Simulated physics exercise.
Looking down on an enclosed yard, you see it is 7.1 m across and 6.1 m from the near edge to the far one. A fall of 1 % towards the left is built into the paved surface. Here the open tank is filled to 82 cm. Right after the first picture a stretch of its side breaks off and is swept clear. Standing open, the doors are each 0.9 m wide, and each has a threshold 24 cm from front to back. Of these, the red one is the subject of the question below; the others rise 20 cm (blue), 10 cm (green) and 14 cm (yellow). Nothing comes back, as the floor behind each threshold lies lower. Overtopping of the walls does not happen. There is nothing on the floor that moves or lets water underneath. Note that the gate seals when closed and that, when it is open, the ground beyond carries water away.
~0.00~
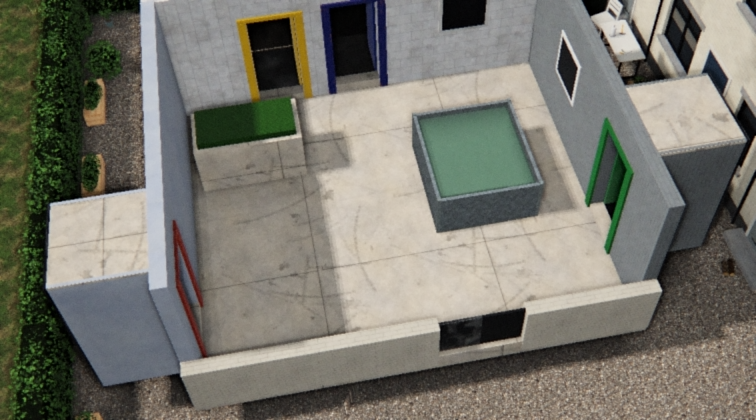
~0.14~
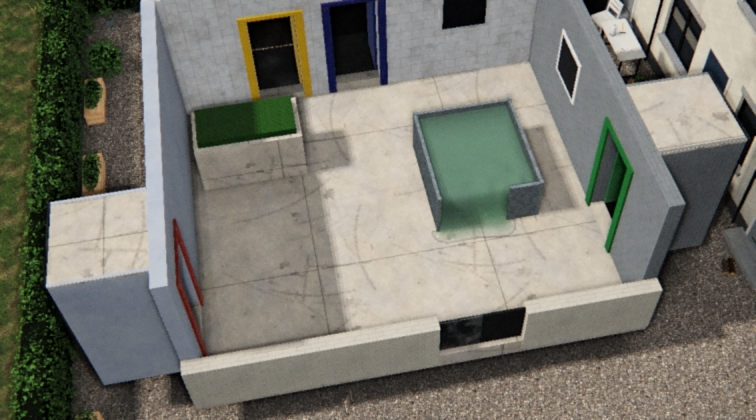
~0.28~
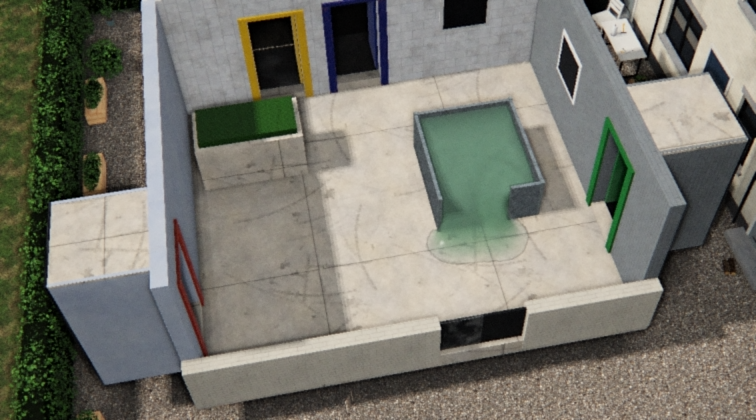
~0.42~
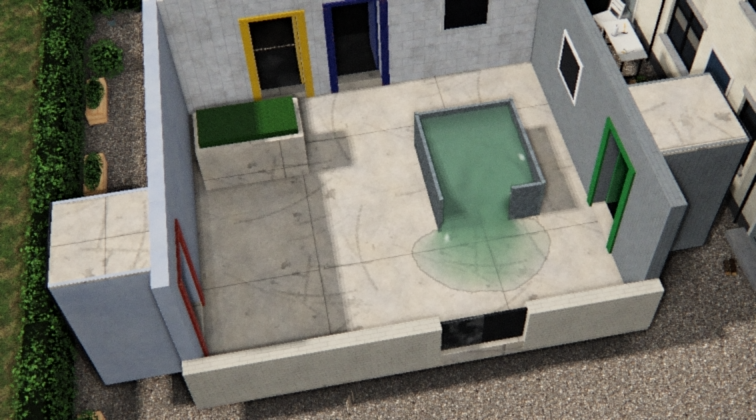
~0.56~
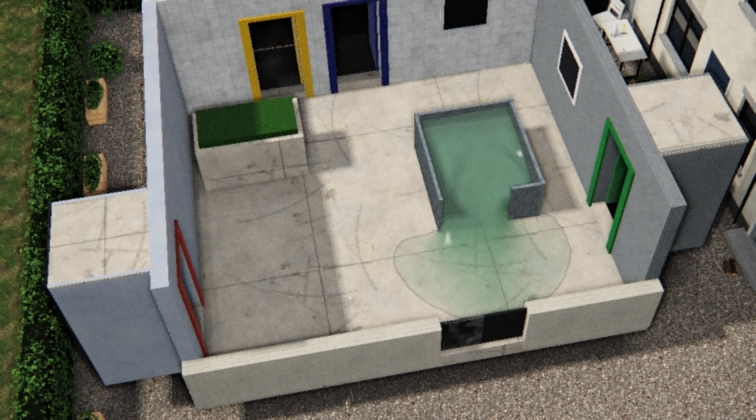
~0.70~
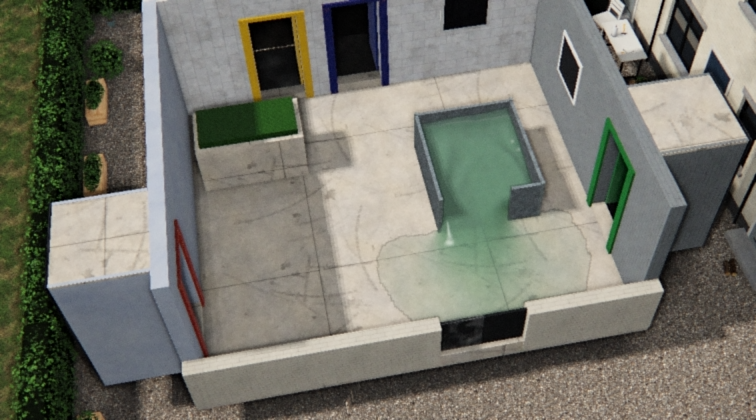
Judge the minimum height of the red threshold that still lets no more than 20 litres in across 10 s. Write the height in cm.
My estimate is 23 cm.
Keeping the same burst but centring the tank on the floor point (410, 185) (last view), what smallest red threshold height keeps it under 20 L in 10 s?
26 cm or thereabouts.
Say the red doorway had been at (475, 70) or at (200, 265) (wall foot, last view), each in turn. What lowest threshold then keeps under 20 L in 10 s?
In turn: Roughly 10.5 cm, roughly 10.0 cm.
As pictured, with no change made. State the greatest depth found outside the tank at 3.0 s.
About 34 cm.
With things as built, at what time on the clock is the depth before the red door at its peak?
Peak time: Around 3.0 s.
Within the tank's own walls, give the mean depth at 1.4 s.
About 46 centimetres.
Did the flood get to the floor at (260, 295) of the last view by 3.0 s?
At that moment it's submerged.
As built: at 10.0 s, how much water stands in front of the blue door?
About 3.0 centimetres.
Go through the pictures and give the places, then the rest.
The first picture shows still water, 82 cm deep, in the open tank at (476, 151); the red door at (191, 298) is dry.
In the second picture, the front is at (497, 234), 0.3 m from the gap at (474, 214); 0.3 m2 of floor is wet, 82 cm left at the back.
In the third picture, the gap is at (474, 215), the front 0.8 m out at (488, 258); the back of the open tank holds 82 cm.
In the fourth picture, the front is at (494, 288), 1.4 m from the gap at (475, 216); 2.4 m2 of floor is wet, 78 cm left at the back.
In the fifth picture, the gap is at (475, 216), the front 2.1 m out at a hidden place; the back of the open tank holds 70 cm.
In the sixth picture, the front is at a hidden place, 2.3 m from the gap at (475, 217); 6.1 m2 of floor is wet, 71 cm left at the back; the red door at (192, 298), 5.1 m from the gap, is still 3.2 m from the nearest water.
After 1.4 s water covers 25 % of the floor, deepest (48 cm) near (504, 331); it has not reached the red door.
After 3.0 s water covers 40 % of the floor, deepest (34 cm) near (209, 385); 30 cm at the red door, 13 litres in over its 18 cm threshold.
After 10.0 s water covers 100 % of the floor, deepest (16 cm) near (190, 121); 10 cm at the red door, 57 litres in over its 18 cm threshold.
At the red door as built, the water arrived by 2.3 s and peaked near 30 cm at 3.0 s.
Run again over the same 10 s with other heights there, 43 litres in over 19.5 cm, 6 litres over 26.5 cm. The limit of 20 litres is kept from about 23 cm up.
